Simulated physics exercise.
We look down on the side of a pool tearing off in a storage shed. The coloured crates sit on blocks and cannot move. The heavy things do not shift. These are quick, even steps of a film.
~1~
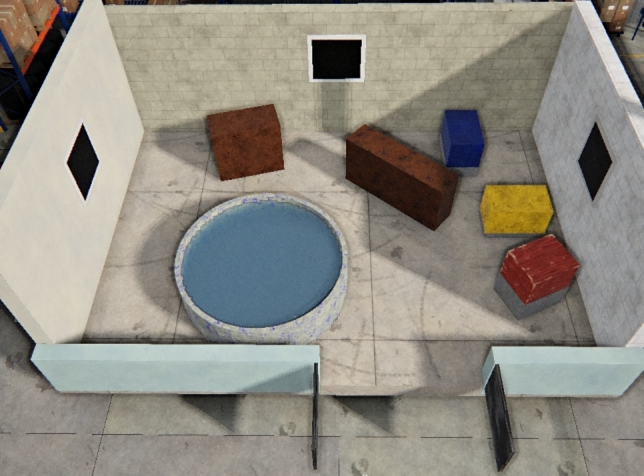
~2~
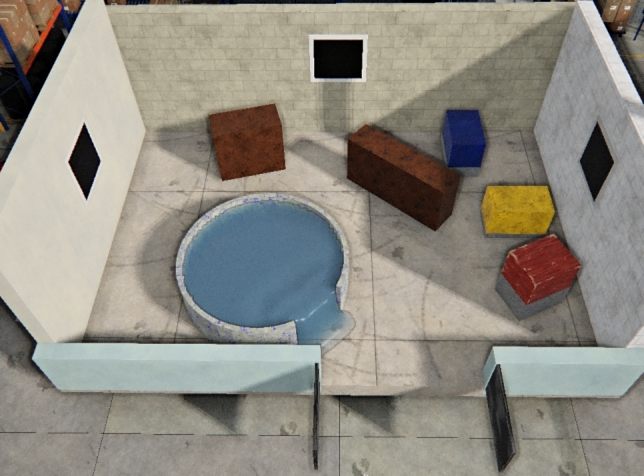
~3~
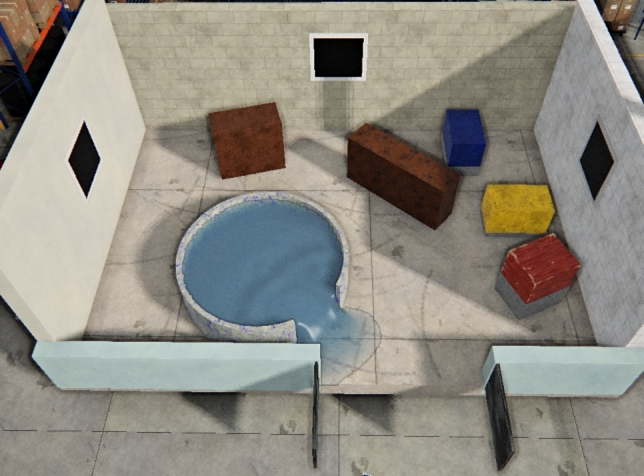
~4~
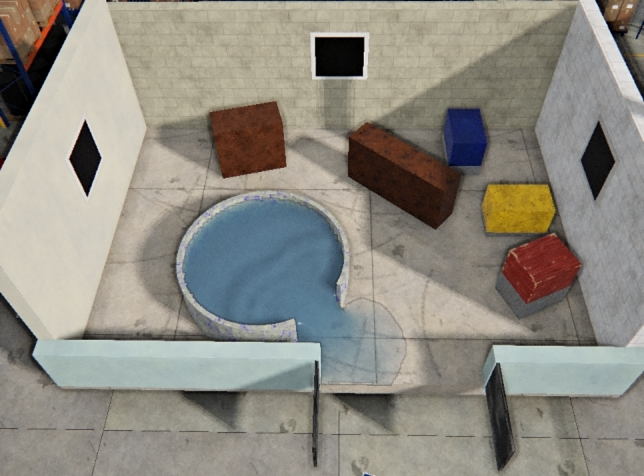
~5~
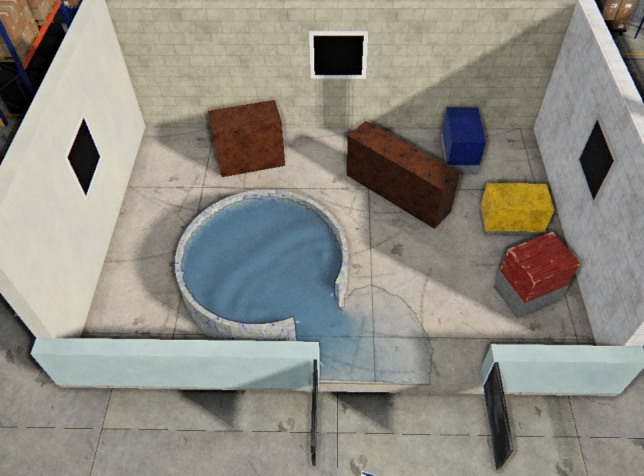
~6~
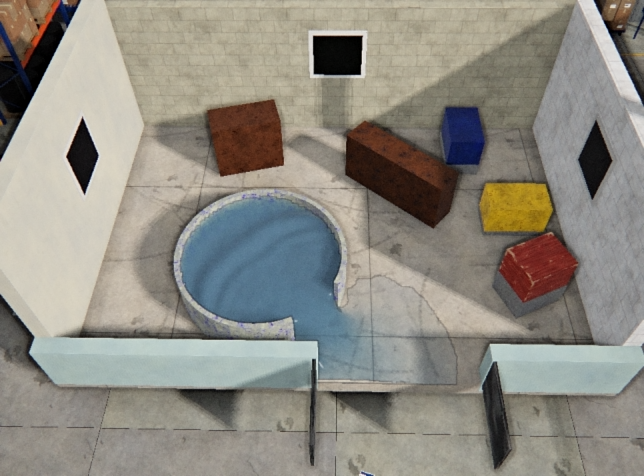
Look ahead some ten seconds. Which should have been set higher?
One by one: The blue crate stays dry; the red crate stays dry; the yellow crate stays dry.
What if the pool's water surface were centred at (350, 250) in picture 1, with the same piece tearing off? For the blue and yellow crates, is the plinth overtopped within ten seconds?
One by one: Blue stays dry; yellow is soaked.
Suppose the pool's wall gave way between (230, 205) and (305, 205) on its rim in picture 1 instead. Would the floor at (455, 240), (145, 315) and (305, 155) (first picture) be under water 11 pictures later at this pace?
In turn: Not flooded, dry, flooded.
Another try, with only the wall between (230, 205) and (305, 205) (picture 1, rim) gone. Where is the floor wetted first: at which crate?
It is the blue crate.
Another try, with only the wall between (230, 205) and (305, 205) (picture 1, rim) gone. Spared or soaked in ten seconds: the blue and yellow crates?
In short: Blue crate ends up wet, yellow crate ends up wet.
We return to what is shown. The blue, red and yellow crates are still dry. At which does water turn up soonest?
I say the red crate.
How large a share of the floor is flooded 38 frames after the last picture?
I make it 40 per cent.
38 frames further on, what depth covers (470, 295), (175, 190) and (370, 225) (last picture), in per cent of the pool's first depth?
In that order: 4, 0 and 0 per cent.
A moment on, water covers 15 % of the floor; the blue crate not reached, the red crate not reached, the yellow crate not reached.
Next, water covers 20 % of the floor; the blue crate not reached, the red crate water round its plinth, the yellow crate not reached.
Then, water covers 25 % of the floor; the blue crate not reached, the red crate water round its plinth, the yellow crate water round its plinth.
Later, water covers 40 % of the floor; the blue crate not reached, the red crate water round its plinth, the yellow crate water round its plinth.
In the end, water covers 60 % of the floor; the blue crate stayed above the water, the red crate stayed above the water, the yellow crate stayed above the water.
